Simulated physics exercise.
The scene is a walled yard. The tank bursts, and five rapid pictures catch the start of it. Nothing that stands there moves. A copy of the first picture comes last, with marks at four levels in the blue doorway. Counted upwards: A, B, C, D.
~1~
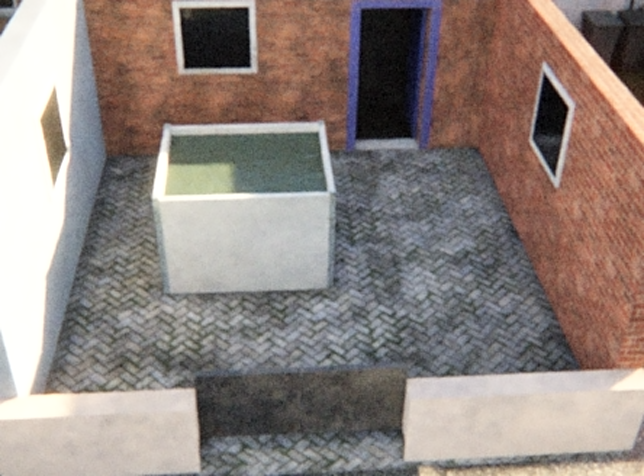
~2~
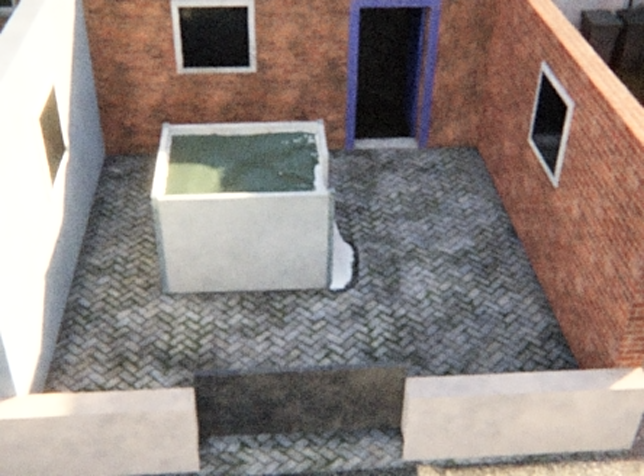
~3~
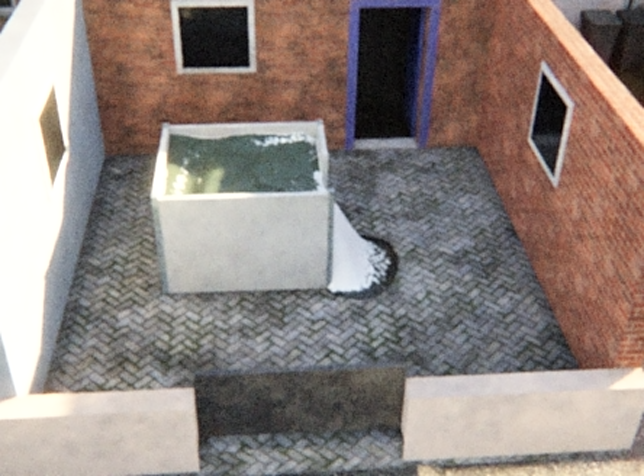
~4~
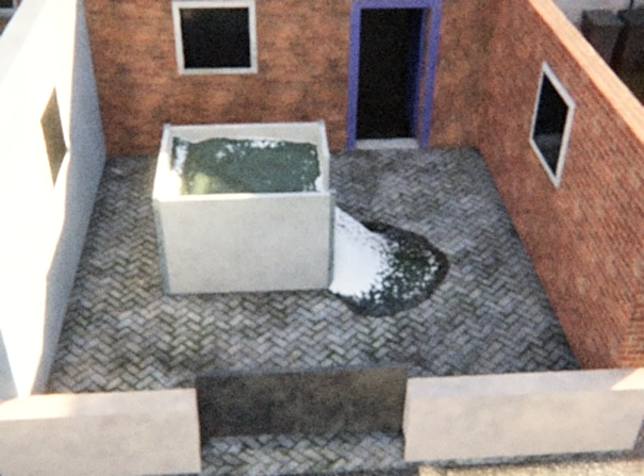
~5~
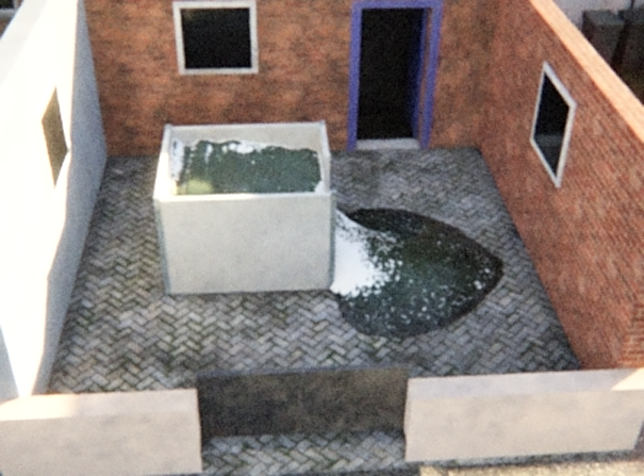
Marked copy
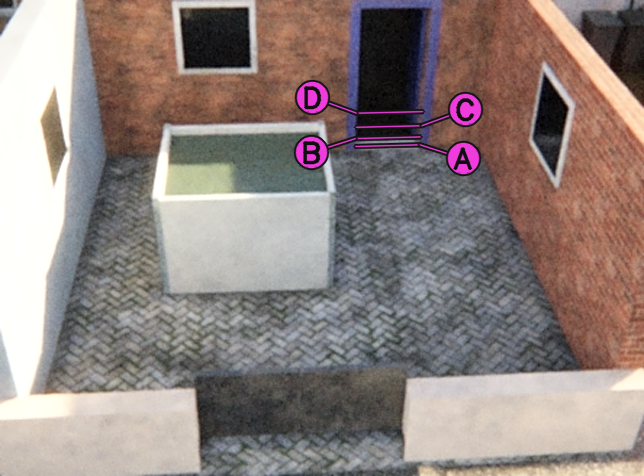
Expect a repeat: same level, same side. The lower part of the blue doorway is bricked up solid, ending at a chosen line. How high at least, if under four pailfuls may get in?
Line B.
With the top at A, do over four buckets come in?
Yes, it does.
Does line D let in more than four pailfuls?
No, that is safe.
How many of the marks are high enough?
Three of the four.
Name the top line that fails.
A.
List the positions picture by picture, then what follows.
In the first picture, water in the tank at rest, its middle at (245, 165); foot of the blue doorway at (387, 149); shut gate at (301, 380).
In the second picture, front seen at (335, 288), 1 % of the ground wet.
In the third picture, front seen at (387, 251), 3 % of the ground wet.
In the fourth picture, front seen at (441, 268), 7 % of the ground wet.
In the fifth picture, front seen at (494, 267), 14 % of the ground wet.
On the marked copy, A at (387, 145); B at (388, 137); C at (388, 126); D at (389, 112); from the bottom up A, B, C, D.
With A, some 15 bucketfuls get in.
With B, a splash gets over, under a bucket.
With C, nothing gets over.
With D, nothing gets over.
